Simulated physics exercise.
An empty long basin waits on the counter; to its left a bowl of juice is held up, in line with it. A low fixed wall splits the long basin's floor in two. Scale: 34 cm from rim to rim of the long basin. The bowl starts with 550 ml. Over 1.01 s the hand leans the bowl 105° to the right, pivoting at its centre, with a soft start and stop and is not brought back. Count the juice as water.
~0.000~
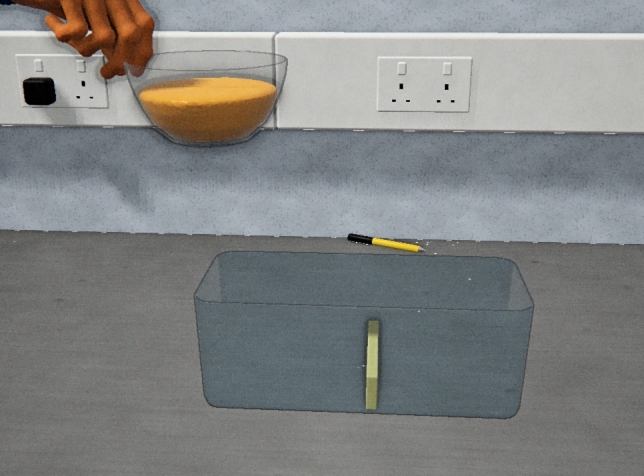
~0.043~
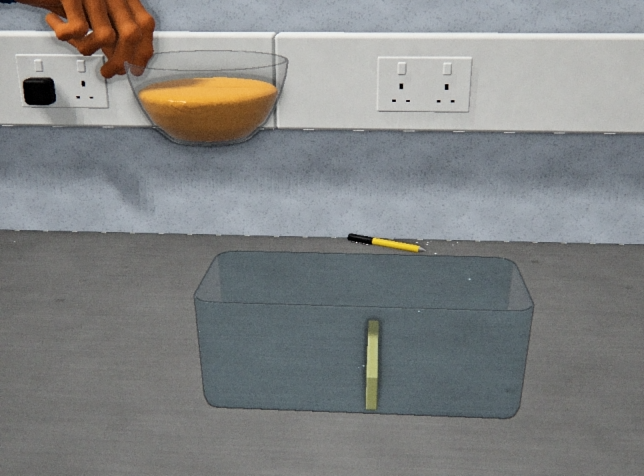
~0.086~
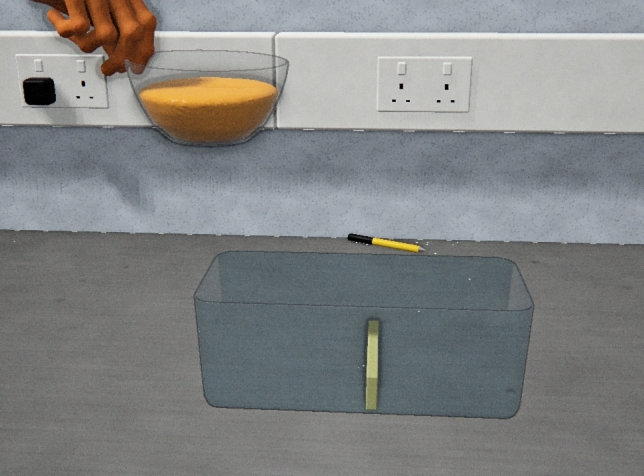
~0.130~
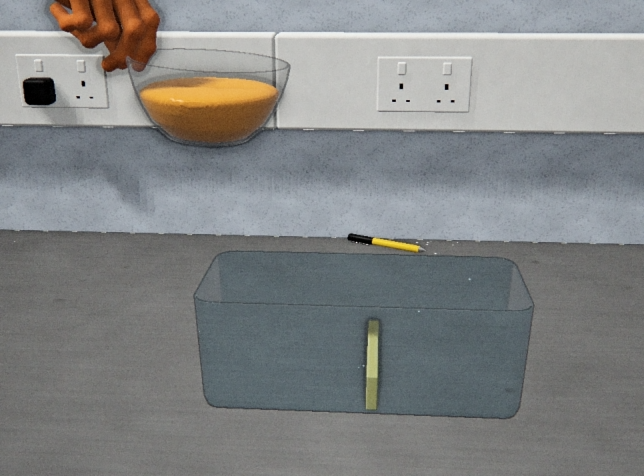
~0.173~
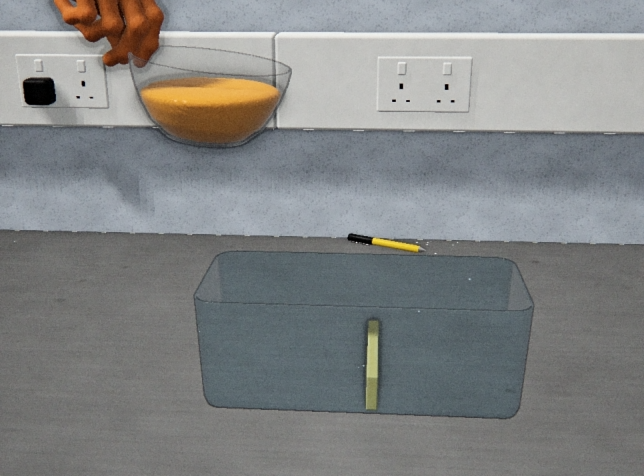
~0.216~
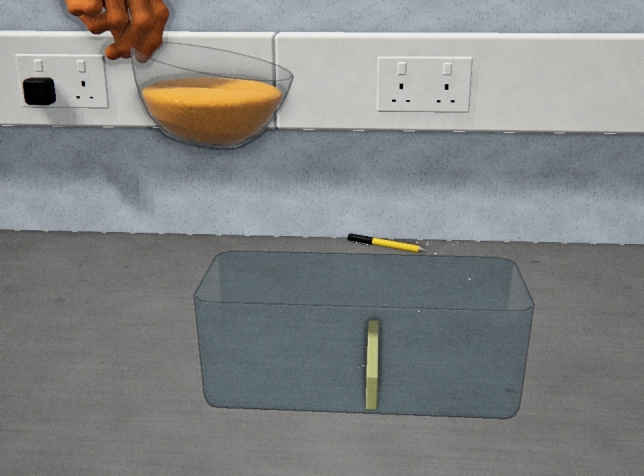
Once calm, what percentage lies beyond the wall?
Roughly 12 per cent is past the wall.
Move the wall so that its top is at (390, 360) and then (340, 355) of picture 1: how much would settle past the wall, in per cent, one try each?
In turn about 10 and 60 per cent.
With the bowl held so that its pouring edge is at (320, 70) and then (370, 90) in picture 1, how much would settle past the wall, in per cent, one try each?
In turn about 55 and 90 per cent.
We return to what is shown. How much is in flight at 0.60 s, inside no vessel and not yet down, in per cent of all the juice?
Some 42 per cent.
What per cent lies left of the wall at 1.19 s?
About 86 per cent.
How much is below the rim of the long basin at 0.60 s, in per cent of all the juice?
About 4 per cent.
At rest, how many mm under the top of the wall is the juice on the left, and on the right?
Some 20 mm on the left and 38 mm on the right.
By 0.60 s the tilt is 68° and 55 per cent is still to pour, 4 is left of the wall and 0 right of it.
By 0.89 s the tilt is 101° and 2 per cent is still to pour, 73 is left of the wall and 10 right of it.
By 1.19 s the tilt is 105° and 0 per cent is still to pour, 86 is left of the wall and 12 right of it.
By 1.51 s the tilt is 105° and 0 per cent is still to pour, 86 is left of the wall and 12 right of it.
At rest 86 per cent lies left of the wall, 12 right of it and 2 outside.
